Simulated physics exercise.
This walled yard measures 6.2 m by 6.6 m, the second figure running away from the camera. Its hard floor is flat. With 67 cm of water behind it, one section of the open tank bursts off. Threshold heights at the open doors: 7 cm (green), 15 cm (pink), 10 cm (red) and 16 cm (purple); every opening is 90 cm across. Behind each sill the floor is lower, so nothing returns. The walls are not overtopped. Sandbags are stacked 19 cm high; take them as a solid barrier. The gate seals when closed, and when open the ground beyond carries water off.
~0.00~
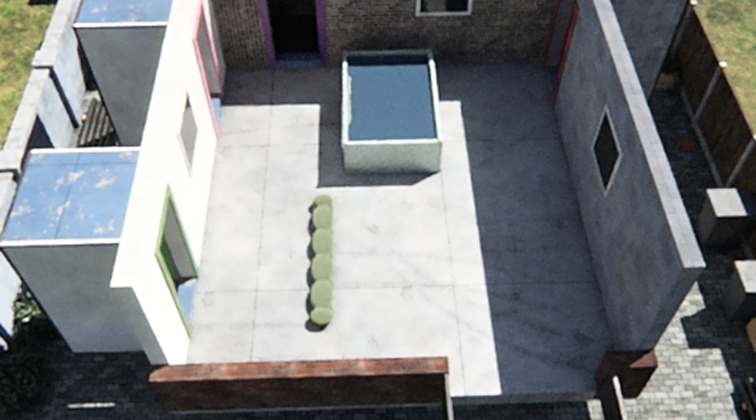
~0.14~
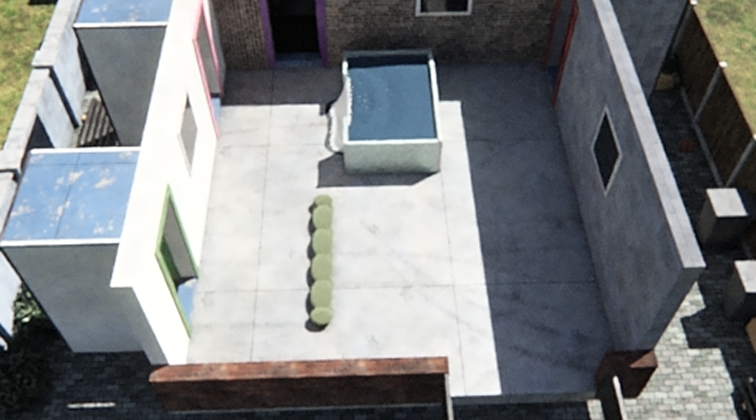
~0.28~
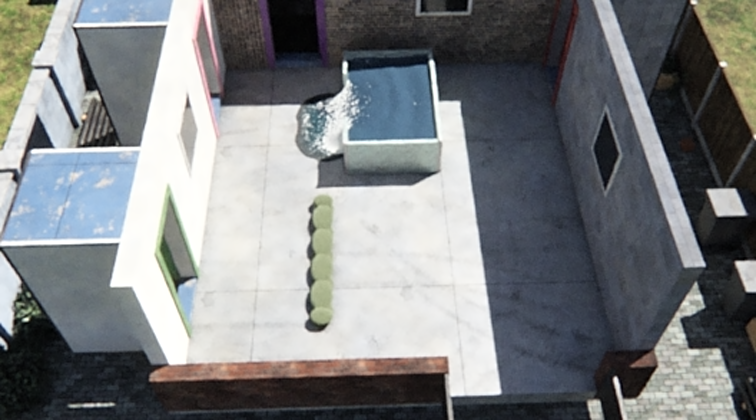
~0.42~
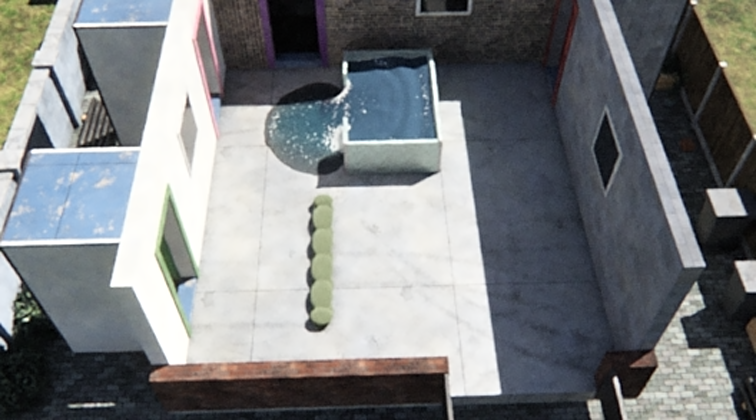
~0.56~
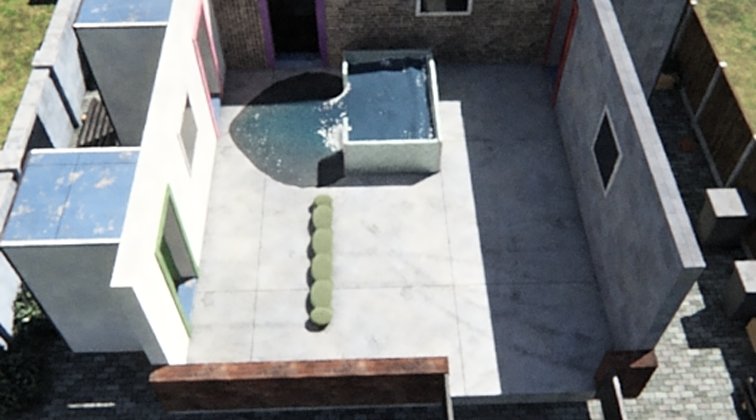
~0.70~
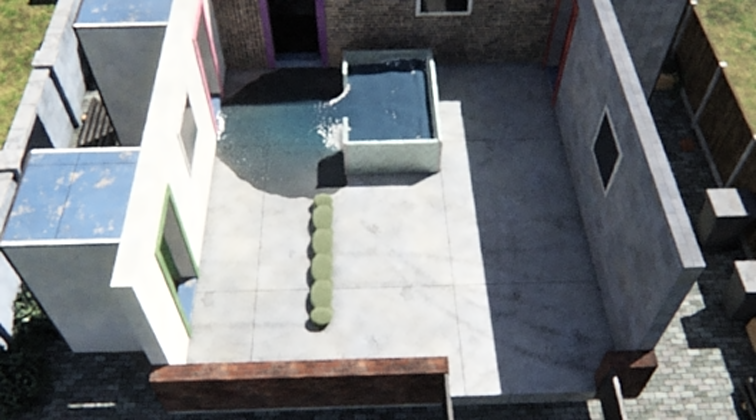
A walled concrete yard is seen from high above, with a brick wall and a purple-framed doorway at the back, white and grey side walls, and a low red-brown wall in front. An open pale tank of dark blue water stands near the back, behind a short row of green sandbags. Water bursts from the tank's left side, foaming, and spreads leftward across the floor in a widening rounded sheet, while the camera stays still.
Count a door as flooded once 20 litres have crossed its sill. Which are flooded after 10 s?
Door by door: At the green door it passes the limit; at the pink door it exceeds the limit; at the red door it stays under the limit; at the purple door it stays under the limit.
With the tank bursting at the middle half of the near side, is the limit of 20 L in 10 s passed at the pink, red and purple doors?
Against that limit: Pink below, red below, purple under.
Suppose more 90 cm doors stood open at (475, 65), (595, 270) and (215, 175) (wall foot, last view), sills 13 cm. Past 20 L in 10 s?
In that order: Not over, below, past it.
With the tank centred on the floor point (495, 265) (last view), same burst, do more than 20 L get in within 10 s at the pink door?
Then: Pink below.
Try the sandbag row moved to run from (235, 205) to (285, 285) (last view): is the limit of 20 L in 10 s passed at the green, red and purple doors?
Against that limit: Green below, red below, purple under.
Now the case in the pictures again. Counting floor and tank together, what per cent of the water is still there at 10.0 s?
Roughly 86 in a hundred.
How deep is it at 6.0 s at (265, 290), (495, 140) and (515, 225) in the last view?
In that order: 5, 0 and 0 cm.
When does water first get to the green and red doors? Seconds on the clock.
Green 1.8 s, red 5.0 s.
After 1.4 s water covers 20 % of the floor and is deepest (42 cm) near (226, 73); green door not reached, pink door 32 cm at the sill, 73 L in, red door not reached, purple door 7 cm at the sill, 0 L in.
After 2.2 s water covers 25 % of the floor and is deepest (33 cm) near (220, 119); green door 6 cm at the sill, 0 L in, pink door 31 cm at the sill, 157 L in, red door not reached, purple door 10 cm at the sill, 0 L in.
After 3.5 s water covers 35 % of the floor and is deepest (22 cm) near (219, 126); green door 5 cm at the sill, 0 L in, pink door 22 cm at the sill, 215 L in, red door not reached, purple door 15 cm at the sill, 1 L in.
After 6.0 s water covers 55 % of the floor and is deepest (17 cm) near (188, 352); green door 4 cm at the sill, 0 L in, pink door 14 cm at the sill, 236 L in, red door 9 cm at the sill, 0 L in, purple door 9 cm at the sill, 2 L in.
After 10.0 s water covers 80 % of the floor and is deepest (12 cm) near (202, 249); green door 11 cm at the sill, 37 L in, pink door 6 cm at the sill, 237 L in, red door 6 cm at the sill, 0 L in, purple door 7 cm at the sill, 2 L in.
